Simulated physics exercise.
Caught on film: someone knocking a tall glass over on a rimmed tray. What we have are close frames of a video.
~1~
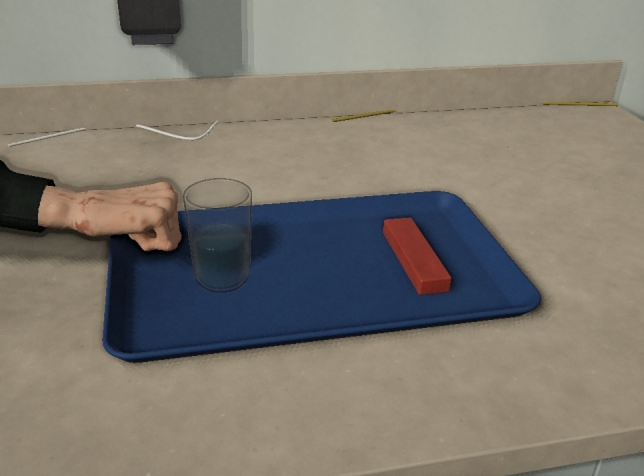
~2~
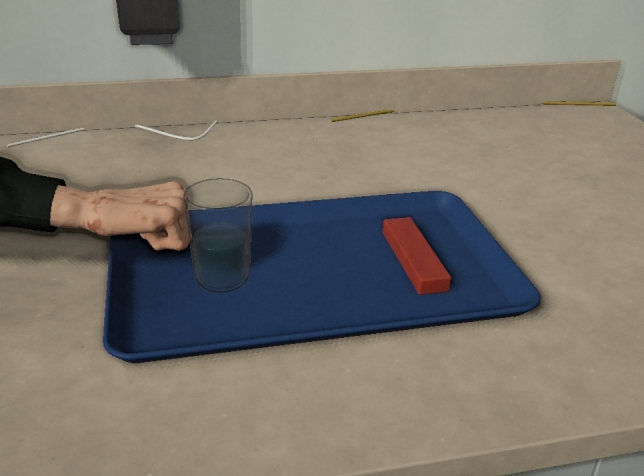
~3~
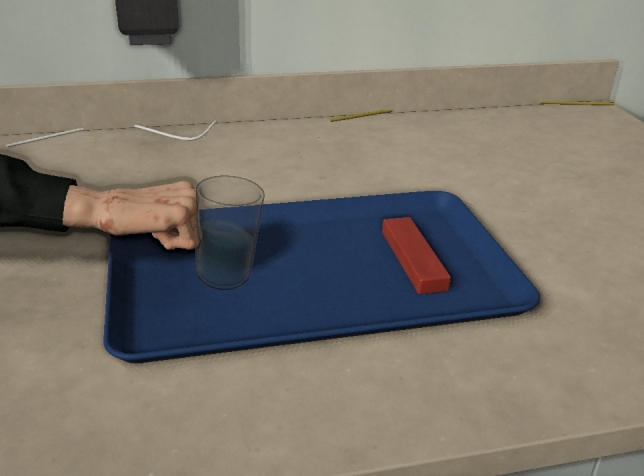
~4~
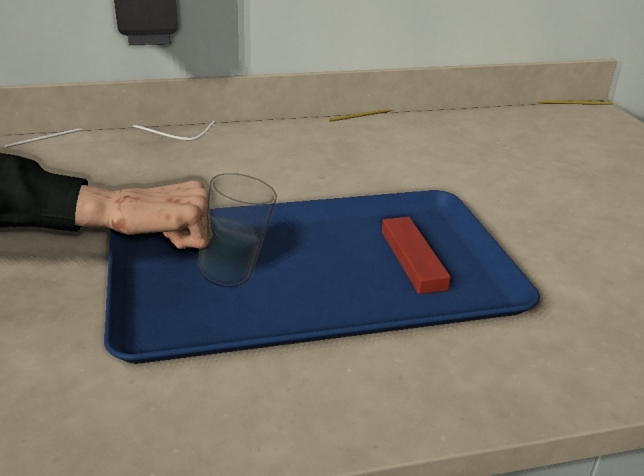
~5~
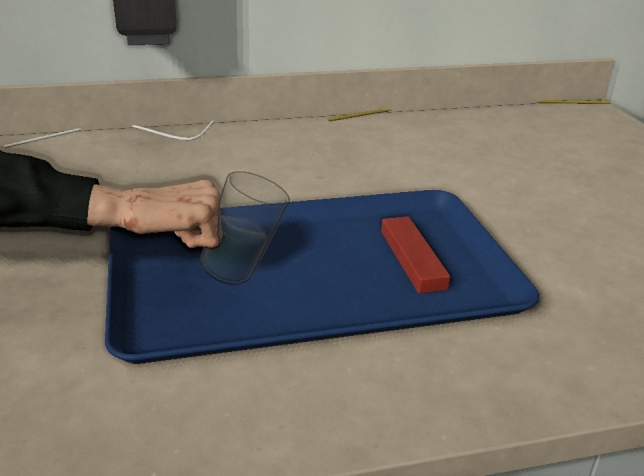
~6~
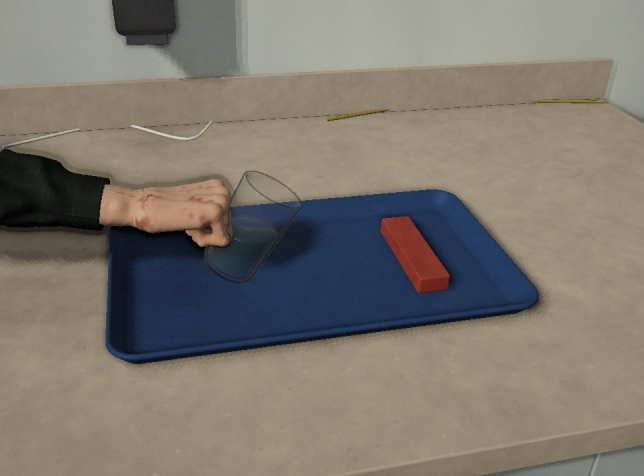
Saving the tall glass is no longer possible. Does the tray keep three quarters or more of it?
Yes.
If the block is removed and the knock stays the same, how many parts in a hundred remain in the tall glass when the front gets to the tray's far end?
About 50 per cent.
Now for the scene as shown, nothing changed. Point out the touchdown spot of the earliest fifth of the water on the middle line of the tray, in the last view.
I'd point to somewhere close to pixel (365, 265).
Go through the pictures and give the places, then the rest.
It leans 0°; its right rim is at (250, 192); the water meets the walls at (192, 235) and (246, 231); the tray's far rim is at (494, 241); a block is fixed to the tray further along, in the first frame.
It leans 0°; its right rim is at (250, 193); the water meets the walls at (192, 236) and (246, 231), in the second frame.
It leans 7°; its right rim is at (262, 193); the water meets the walls at (199, 224) and (251, 232), in the third frame.
It leans 14°; its right rim is at (274, 195); the water meets the walls at (208, 217) and (258, 233), in the fourth frame.
It leans 22°; its right rim is at (287, 198); the water meets the walls at (214, 222) and (266, 229), in the fifth frame.
It leans 30°; its right rim is at (299, 202); the water meets the walls at (218, 228) and (276, 225), in the sixth frame.
A moment on, the tall glass is falling and 100 per cent is in the glass, 0 on the tray and 0 above or beyond its rim.
Next, the tall glass lies on its side and 73 per cent is in the glass, 24 on the tray and 3 above or beyond its rim.
Then the tall glass lies on its side and 36 per cent is in the glass, 47 on the tray and 17 above or beyond its rim.
Later the tall glass lies on its side and 19 per cent is in the glass, 76 on the tray and 4 above or beyond its rim.
At rest 96 per cent is held by tray and glass, 4 is off the tray.
